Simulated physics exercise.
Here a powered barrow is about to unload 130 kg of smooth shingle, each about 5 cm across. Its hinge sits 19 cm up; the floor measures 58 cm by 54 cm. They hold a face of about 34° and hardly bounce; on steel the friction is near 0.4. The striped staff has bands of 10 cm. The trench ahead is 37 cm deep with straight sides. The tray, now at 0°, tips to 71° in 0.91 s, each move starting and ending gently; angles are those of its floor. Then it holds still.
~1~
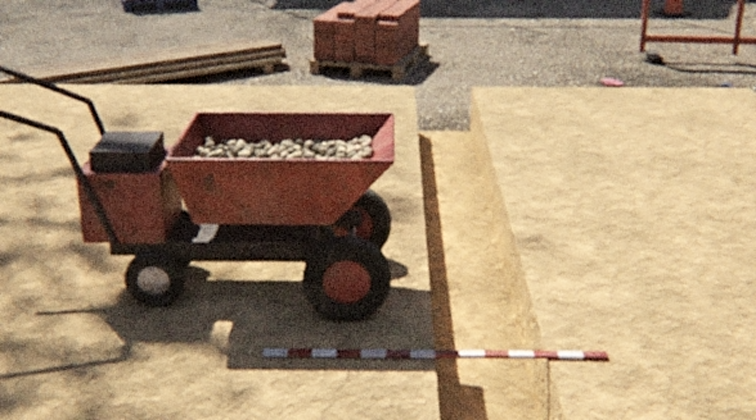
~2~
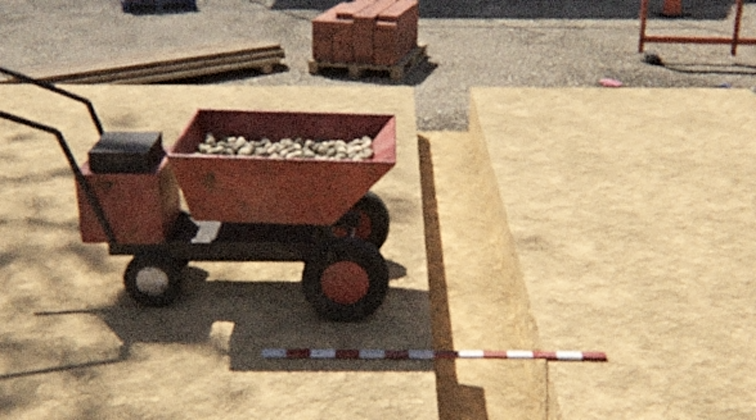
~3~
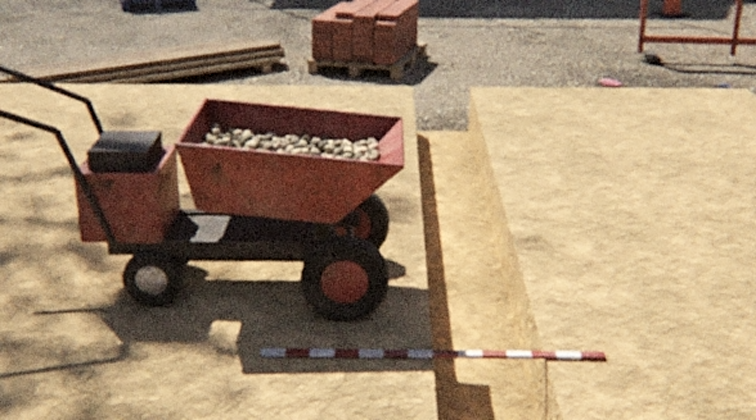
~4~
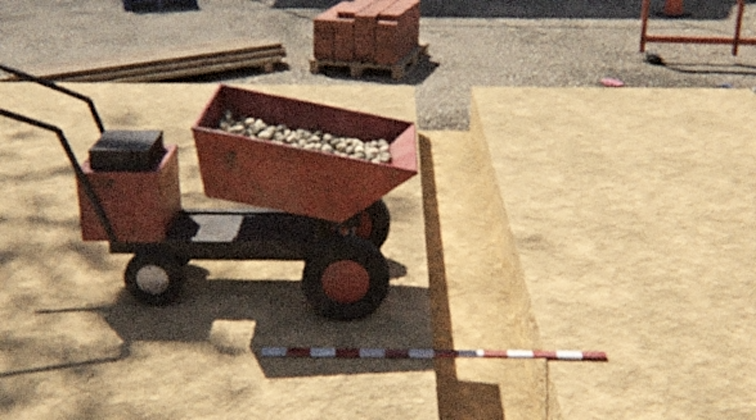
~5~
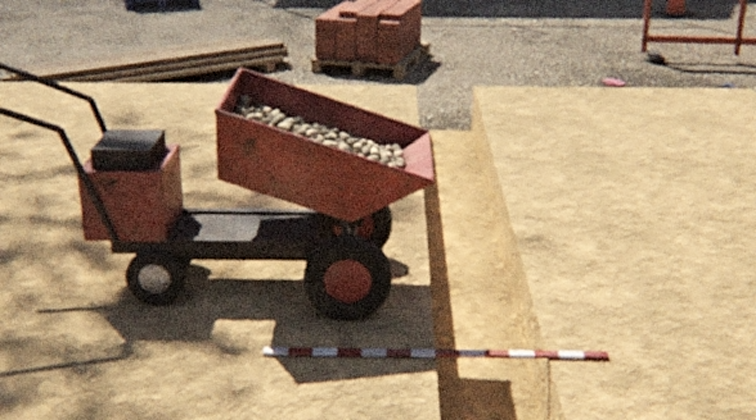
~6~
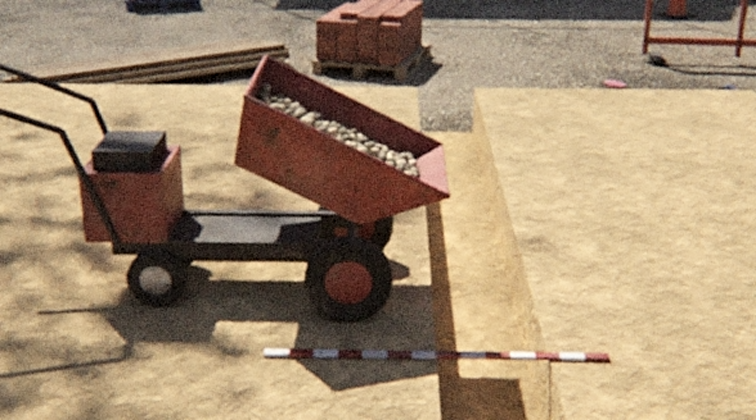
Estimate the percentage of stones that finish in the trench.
Roughly 55 per cent ends in the trench.
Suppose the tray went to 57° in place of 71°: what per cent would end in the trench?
In that case some 55 per cent.
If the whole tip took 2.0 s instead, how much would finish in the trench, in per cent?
In that case some 70 per cent.
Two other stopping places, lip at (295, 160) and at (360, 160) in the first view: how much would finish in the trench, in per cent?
About 90 and 90 per cent.
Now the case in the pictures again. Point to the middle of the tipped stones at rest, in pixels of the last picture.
Near (521, 337).
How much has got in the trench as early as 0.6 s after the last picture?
Some 25 per cent.
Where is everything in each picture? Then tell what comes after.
The tray is at 0°, its lip at (394, 162); the top of the load is at (304, 150), in the first picture.
Lip at (396, 164), floor tilted 1°, highest stones at (259, 150), in the second picture.
The tray is at 5°, its lip at (404, 167); the top of the load is at (236, 142), in the third picture.
The tray is at 11°, its lip at (418, 173); the top of the load is at (237, 127), in the fourth picture.
Lip at (434, 182), floor tilted 19°, highest stones at (252, 112), in the fifth picture.
The tray is at 27°, its lip at (450, 197); the top of the load is at (266, 100), in the sixth picture.
Then, 0.3 s after the last picture the floor is at 60°, 100 % in the tray; the foremost stones are at (471, 233).
Then, 0.6 s after the last picture the floor is at 71°, 60 % in the tray, 26 % in the trench, 14 % past the trench; the foremost stones are at (573, 284).
Then, 1.0 s after the last picture the floor is at 71°, 12 % in the tray, 44 % in the trench, 43 % past the trench; the foremost stones are at (713, 281).
Then, 2.9 s after the last picture the floor is at 71°, 0 % in the tray, 55 % in the trench, 45 % past the trench; the foremost stones are past the picture's edge.
